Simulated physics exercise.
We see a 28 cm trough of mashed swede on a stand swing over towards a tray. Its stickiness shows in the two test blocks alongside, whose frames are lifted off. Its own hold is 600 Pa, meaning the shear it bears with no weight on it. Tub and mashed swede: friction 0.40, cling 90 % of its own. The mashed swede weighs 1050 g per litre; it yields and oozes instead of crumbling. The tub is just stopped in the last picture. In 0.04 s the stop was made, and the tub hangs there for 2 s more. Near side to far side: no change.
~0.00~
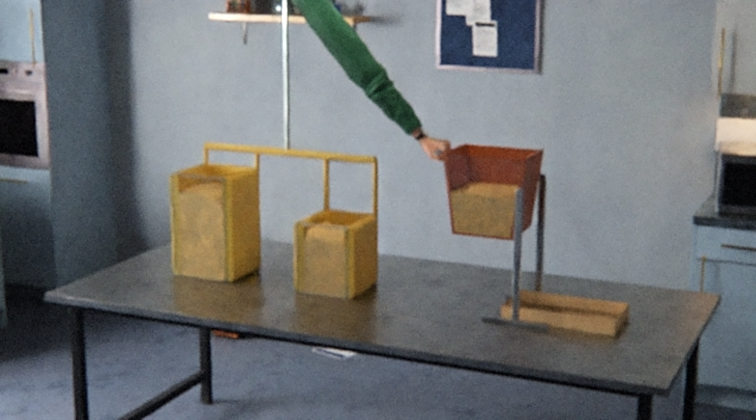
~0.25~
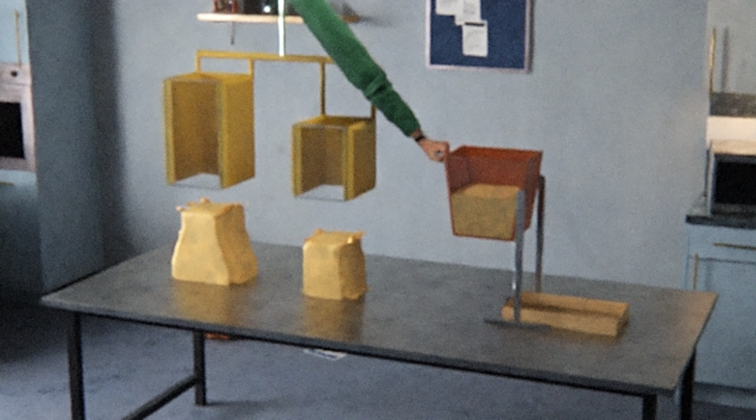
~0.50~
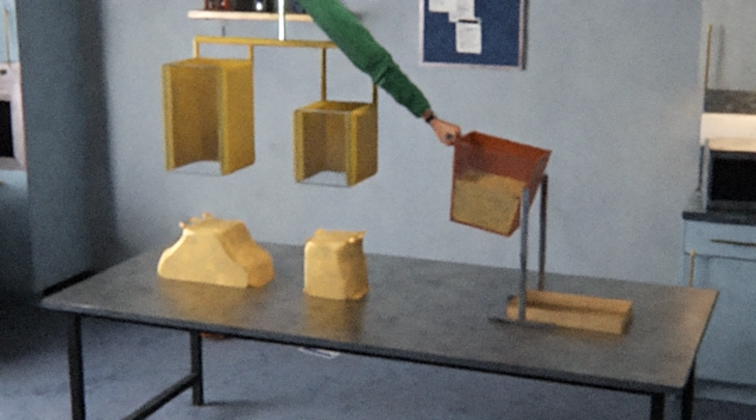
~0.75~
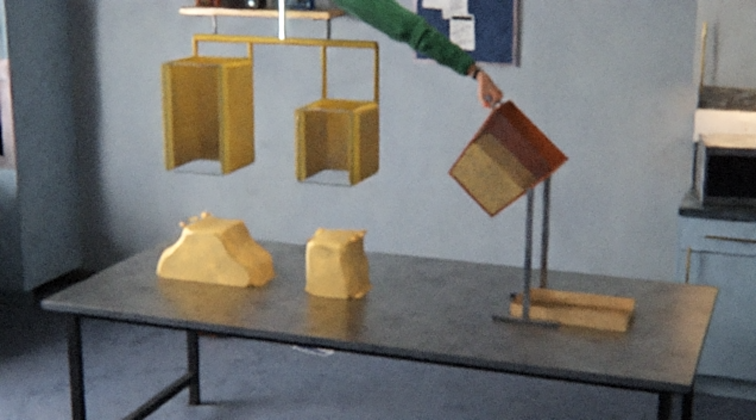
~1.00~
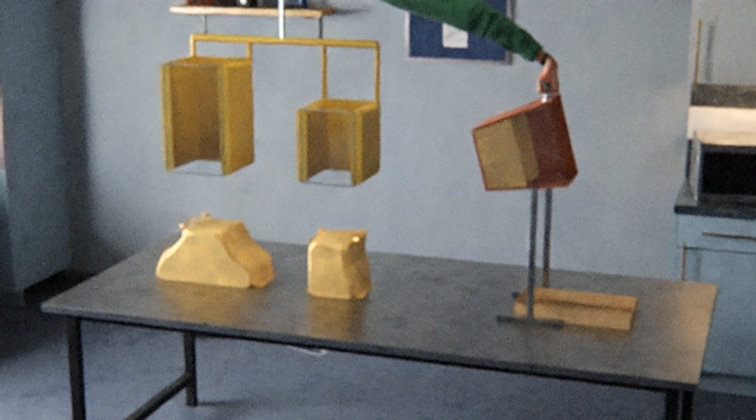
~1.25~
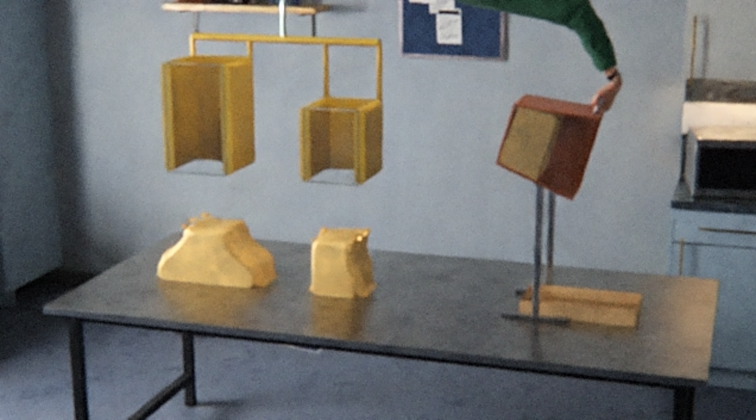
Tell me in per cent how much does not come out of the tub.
Something like 0 per cent stays in.
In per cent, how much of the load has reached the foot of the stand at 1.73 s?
0 %.
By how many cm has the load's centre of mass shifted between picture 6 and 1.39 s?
The distance comes to some 5 cm.
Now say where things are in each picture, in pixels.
The first frame shows handle-side rim at (446, 154), tilt 0 degrees; top of the mashed swede at (508, 198); blocks stand 34 cm, 22 cm (left to right).
The second frame shows handle-side rim at (446, 155), tilt 0 degrees; top of the mashed swede at (509, 199); blocks stand 29 cm, 21 cm (left to right).
The third frame shows handle-side rim at (457, 141), tilt 10 degrees; top of the mashed swede at (459, 181); blocks stand 22 cm, 21 cm (left to right).
The fourth frame shows handle-side rim at (496, 110), tilt 42 degrees; top of the mashed swede at (476, 144); blocks stand 22 cm, 21 cm (left to right).
The fifth frame shows handle-side rim at (549, 104), tilt 75 degrees; top of the mashed swede at (508, 120); blocks stand 22 cm, 21 cm (left to right).
The sixth frame shows handle-side rim at (597, 121), tilt 105 degrees; top of the mashed swede at (521, 109); blocks stand 22 cm, 21 cm (left to right).
After 1.39 s, the tub is at 105 degrees and holds 100 %.
After 1.56 s, the tub is at 105 degrees and holds 89 %.
After 1.73 s, the tub is at 105 degrees and holds 45 %.
After 1.90 s, the tub is at 105 degrees and holds 0 %.
After 3.25 s, at the end, the tub is at 105 degrees and holds 0 %.
